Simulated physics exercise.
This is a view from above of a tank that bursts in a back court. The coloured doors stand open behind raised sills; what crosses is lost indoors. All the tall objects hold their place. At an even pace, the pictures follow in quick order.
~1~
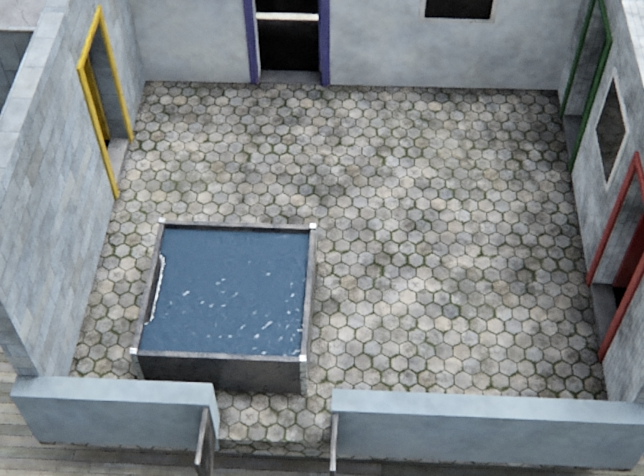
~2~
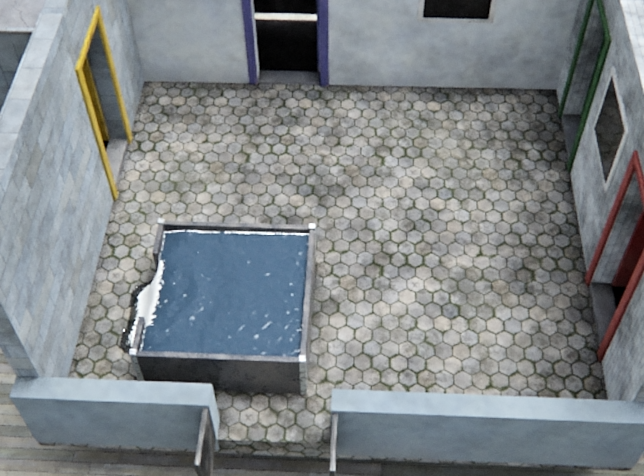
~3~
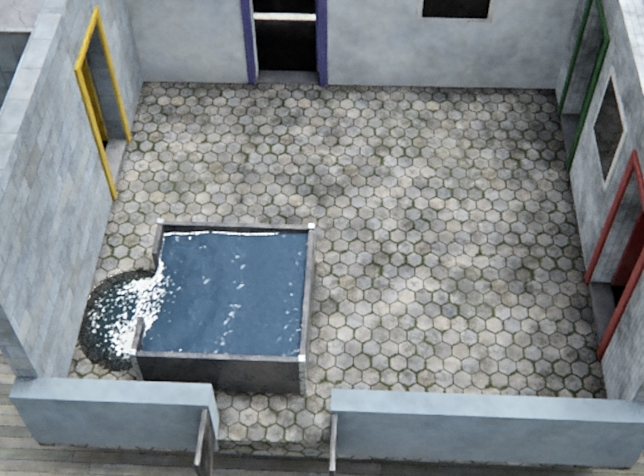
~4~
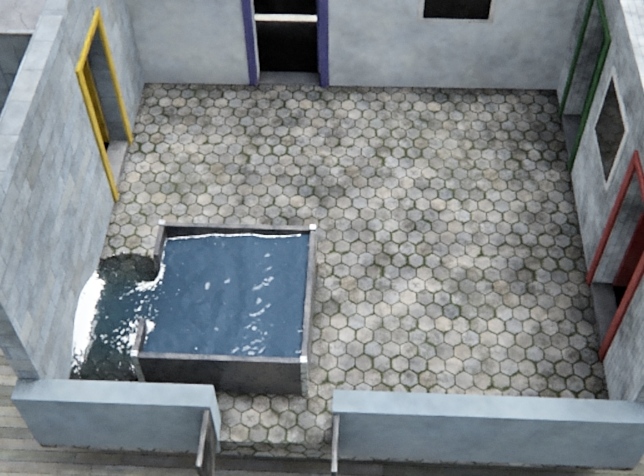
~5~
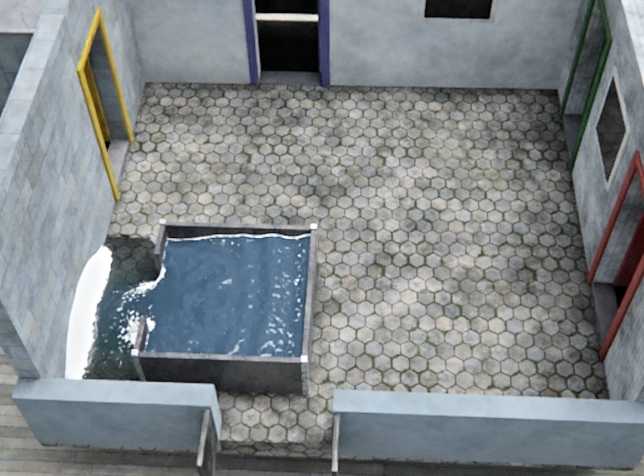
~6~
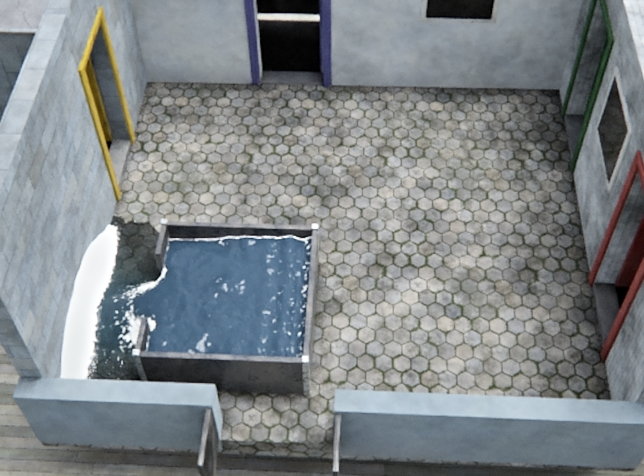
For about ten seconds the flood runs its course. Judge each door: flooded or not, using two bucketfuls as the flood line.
In order: Red door: At most two buckets; blue door: Over two buckets; green door: At most two buckets; yellow door: At most two buckets.
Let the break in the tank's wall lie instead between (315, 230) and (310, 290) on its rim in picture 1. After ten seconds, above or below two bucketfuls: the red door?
Well, the red door crosses the line here.
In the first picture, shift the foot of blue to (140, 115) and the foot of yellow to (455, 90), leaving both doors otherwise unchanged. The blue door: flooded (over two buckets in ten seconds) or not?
As I see it, the blue door comes in higher.
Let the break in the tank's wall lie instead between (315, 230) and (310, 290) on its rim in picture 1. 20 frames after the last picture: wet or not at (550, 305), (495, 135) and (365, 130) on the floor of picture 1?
Spot one ends up deluged, spot two deluged, spot three untouched by the spill.
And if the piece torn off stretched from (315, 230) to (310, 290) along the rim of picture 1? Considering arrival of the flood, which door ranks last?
Last: The yellow-painted one.
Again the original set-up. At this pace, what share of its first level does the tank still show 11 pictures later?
Estimate: Some 52 %.
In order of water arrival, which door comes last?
It's the green-painted one.
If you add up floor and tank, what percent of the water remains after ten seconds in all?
I'd estimate close to 84 per cent.
A moment on, water covers 15 % of the floor; the red door not reached, the blue door not reached, the green door not reached, the yellow door wet at the sill, nothing in.
Next, water covers 35 % of the floor; the red door not reached, the blue door not reached, the green door not reached, the yellow door wet at the sill, nothing in.
Then, water covers 50 % of the floor; the red door not reached, the blue door under two buckets in, the green door not reached, the yellow door wet at the sill, nothing in.
Later, water covers 75 % of the floor; the red door wet at the sill, nothing in, the blue door over two buckets in, the green door wet at the sill, nothing in, the yellow door wet at the sill, nothing in.
In the end, water covers 95 % of the floor; the red door wet at the sill, nothing in, the blue door over two buckets in, the green door wet at the sill, nothing in, the yellow door wet at the sill, nothing in.
